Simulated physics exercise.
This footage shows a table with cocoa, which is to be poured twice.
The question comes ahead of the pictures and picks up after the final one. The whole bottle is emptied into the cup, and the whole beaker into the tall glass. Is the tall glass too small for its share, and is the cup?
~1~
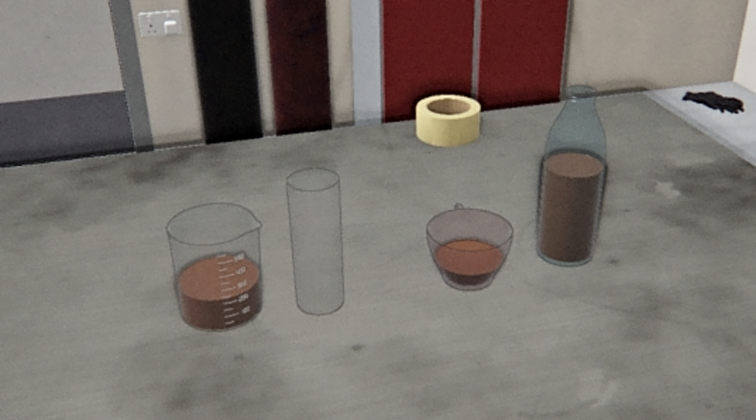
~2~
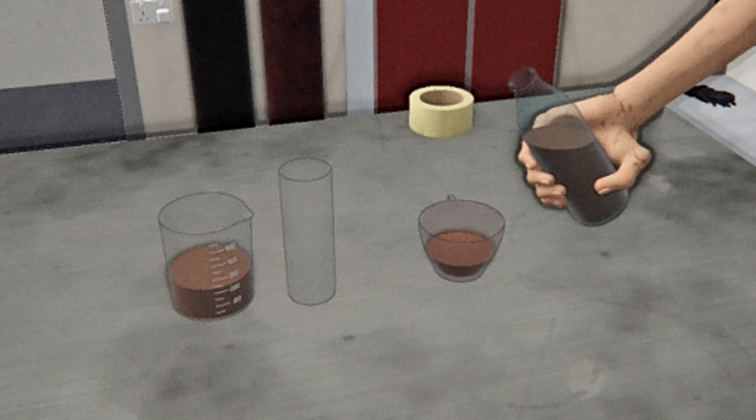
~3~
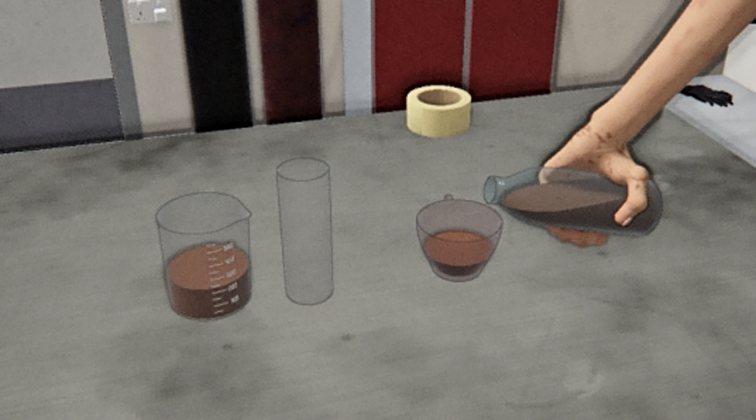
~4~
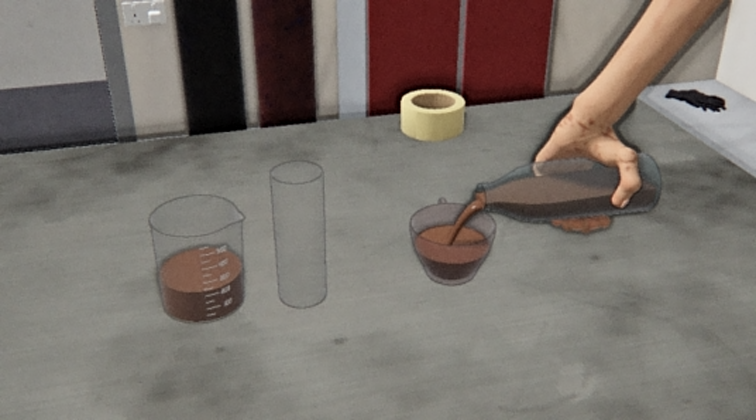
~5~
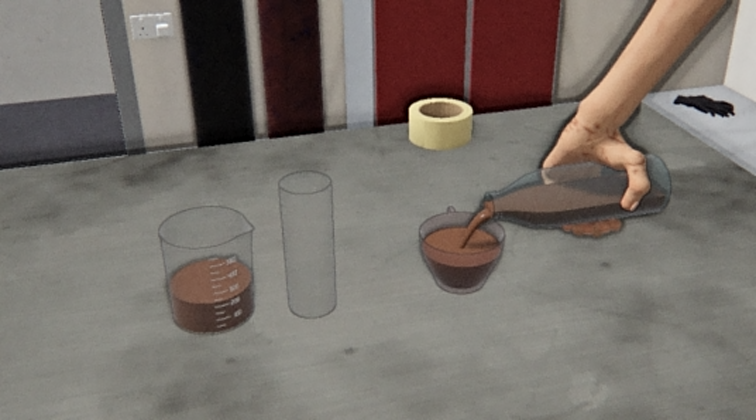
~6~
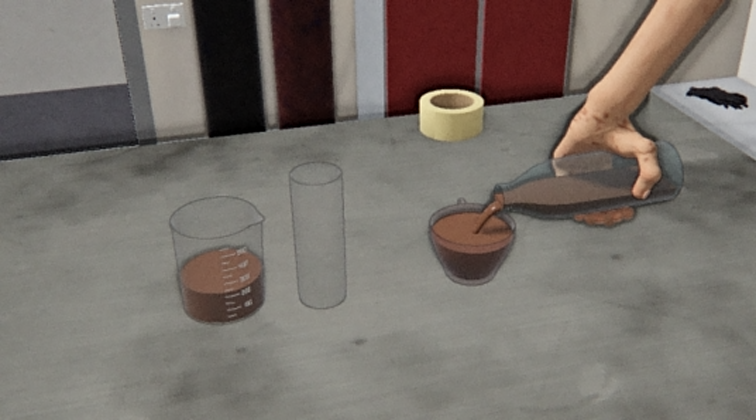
Answers - the tall glass: No, big enough; the cup: Yes, too small.
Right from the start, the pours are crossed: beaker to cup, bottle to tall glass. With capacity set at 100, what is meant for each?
100 % then 130 %.
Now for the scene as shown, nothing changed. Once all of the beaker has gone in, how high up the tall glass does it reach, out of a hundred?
Near 75 in a hundred.
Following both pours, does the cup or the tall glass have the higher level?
It stands higher in the tall glass on the left.
Shortly, the cup is full to the brim, some went over its rim.
At the finish, the tall glass is about three quarters full; the cup is full to the brim, some went over its rim.
